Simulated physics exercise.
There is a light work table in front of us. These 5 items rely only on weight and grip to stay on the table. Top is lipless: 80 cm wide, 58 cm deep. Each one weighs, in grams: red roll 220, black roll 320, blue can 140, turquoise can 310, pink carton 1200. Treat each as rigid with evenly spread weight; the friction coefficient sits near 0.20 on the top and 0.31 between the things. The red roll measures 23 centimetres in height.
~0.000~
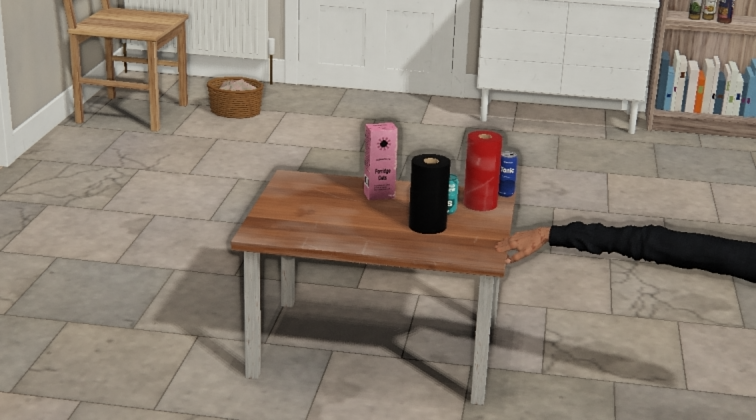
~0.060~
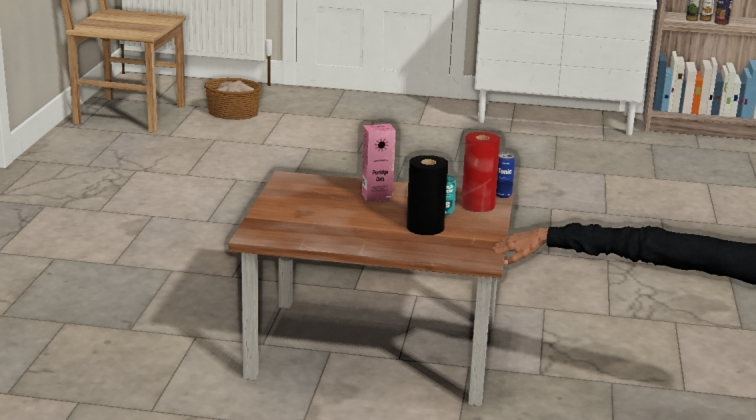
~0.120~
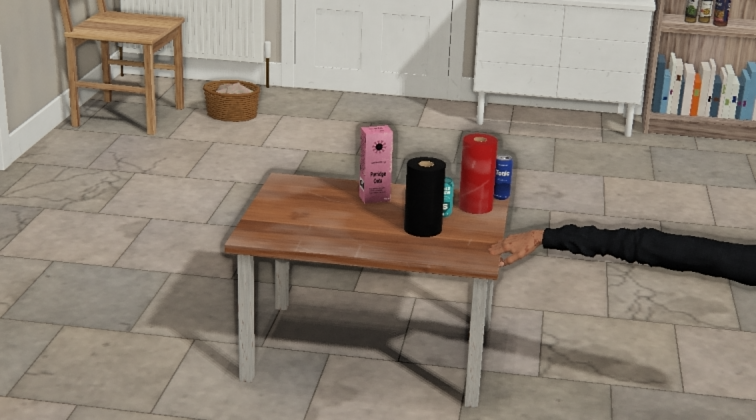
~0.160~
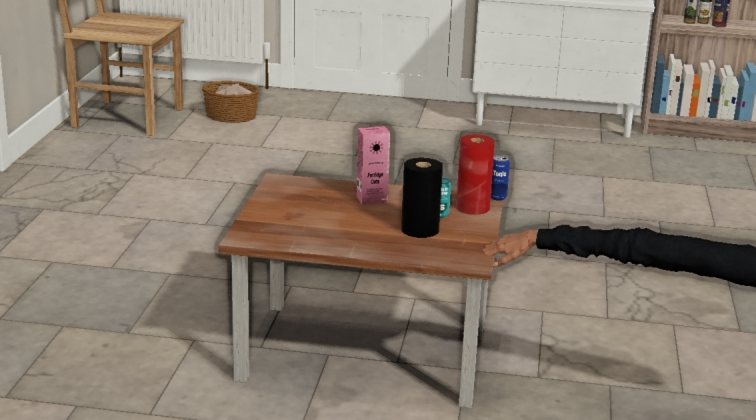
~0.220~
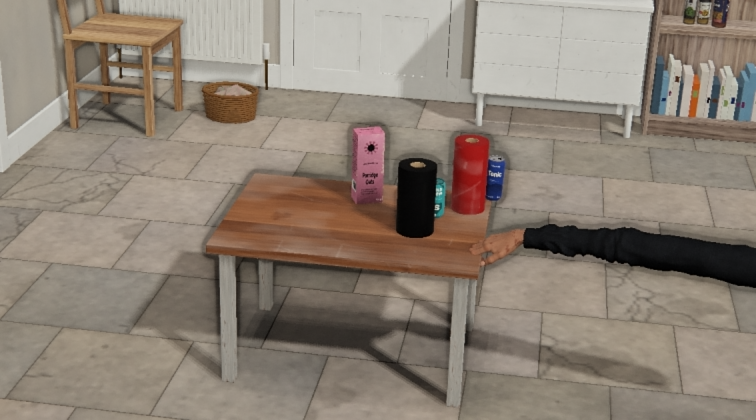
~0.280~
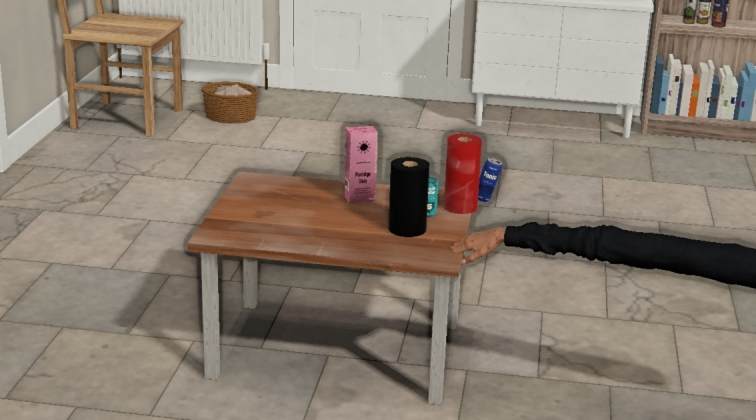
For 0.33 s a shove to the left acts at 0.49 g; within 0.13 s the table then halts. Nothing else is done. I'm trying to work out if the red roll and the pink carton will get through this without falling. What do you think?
At the end, the red roll capsizes; the pink carton stays vertical.
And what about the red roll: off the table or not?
When everything stops, the red roll is out of bounds.
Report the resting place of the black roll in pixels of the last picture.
My guess is roughly (325, 190).
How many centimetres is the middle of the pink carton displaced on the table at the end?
Net shift near 6 cm.
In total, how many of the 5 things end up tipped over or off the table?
In all, 2.
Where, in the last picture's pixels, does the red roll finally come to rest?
It ends near (411, 321).
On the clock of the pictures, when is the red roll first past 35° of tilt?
I'd put it at some 0.5 s.
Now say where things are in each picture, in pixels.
In the first picture, red roll (483, 171); pink carton (380, 162).
In the second picture, black roll (427, 195).
In the third picture, table along by 1 cm; blue can (502, 178).
In the fourth picture, table along by 2 cm; black roll (422, 198); blue can (500, 178).
In the fifth picture, table along by 6 cm; blue can (495, 178) off the table.
In the sixth picture, table along by 12 cm; red roll (462, 174) shifted 7 cm; pink carton (361, 165) shifted 7 cm.
Around 0.38 s, table along by 25 cm; red roll now off the table; pink carton shifted 15 cm near (344, 163); turquoise can shifted 14 cm.
Around 0.58 s, table along by 37 cm; pink carton shifted 13 cm near (303, 160); black roll shifted 13 cm; turquoise can shifted 13 cm.
Around 0.68 s, table along by 37 cm; pink carton shifted 9 cm near (290, 159); black roll shifted 9 cm; turquoise can shifted 9 cm.
Finally (1.2 s), off the table and tipped over, red roll and blue can; not toppled but over 5 cm from the start, black roll, turquoise can and pink carton. In the last view, red roll near (411, 321), pink carton near (282, 158).
